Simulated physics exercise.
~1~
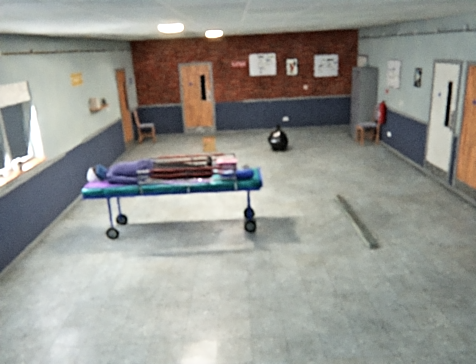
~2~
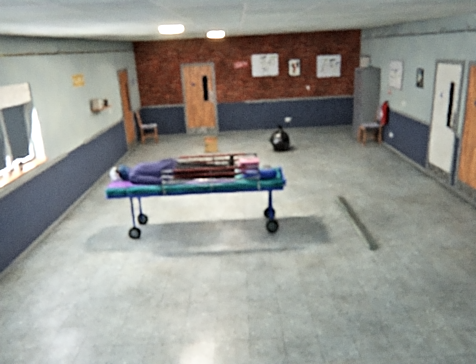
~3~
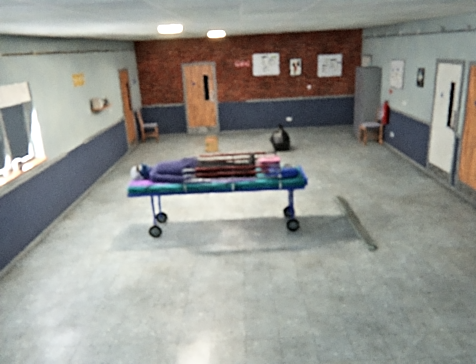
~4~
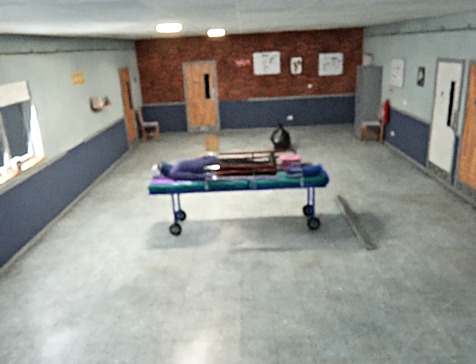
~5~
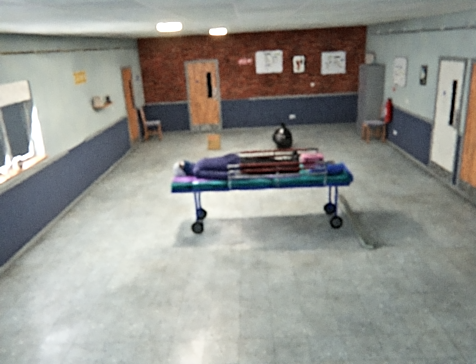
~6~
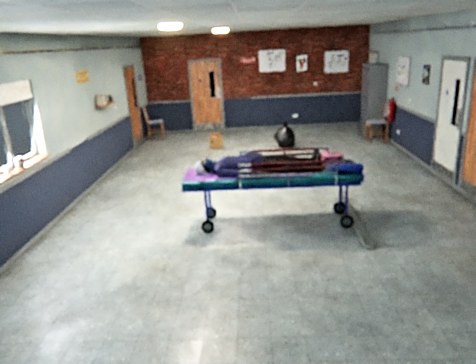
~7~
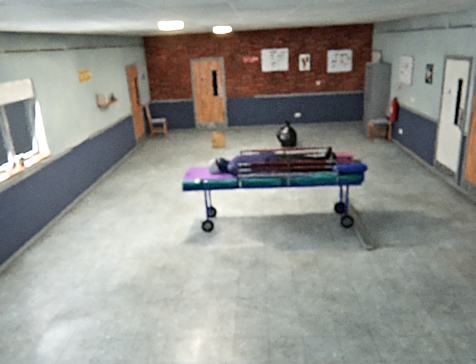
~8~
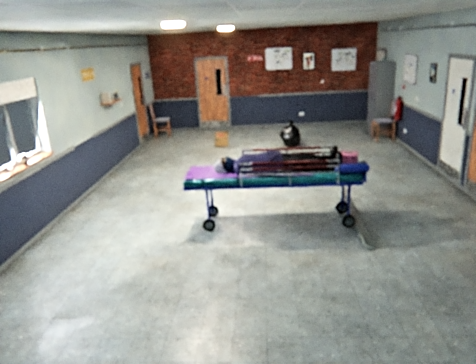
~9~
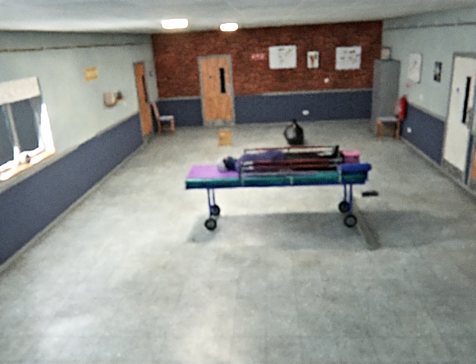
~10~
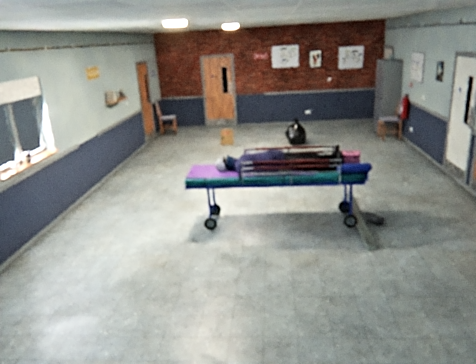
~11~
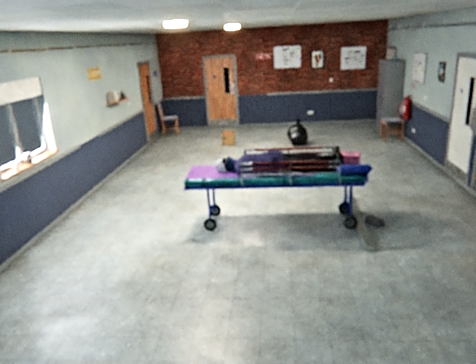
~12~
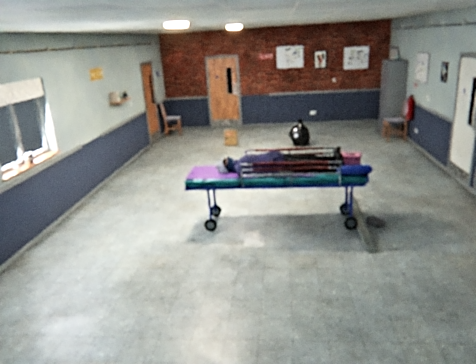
A wheeled trolley carrying a person lying flat and several loose items rolls to the right across a large room and stops, the person sliding a little farther along it, and a small grey item drops off the right end onto the floor while the rest stays on.
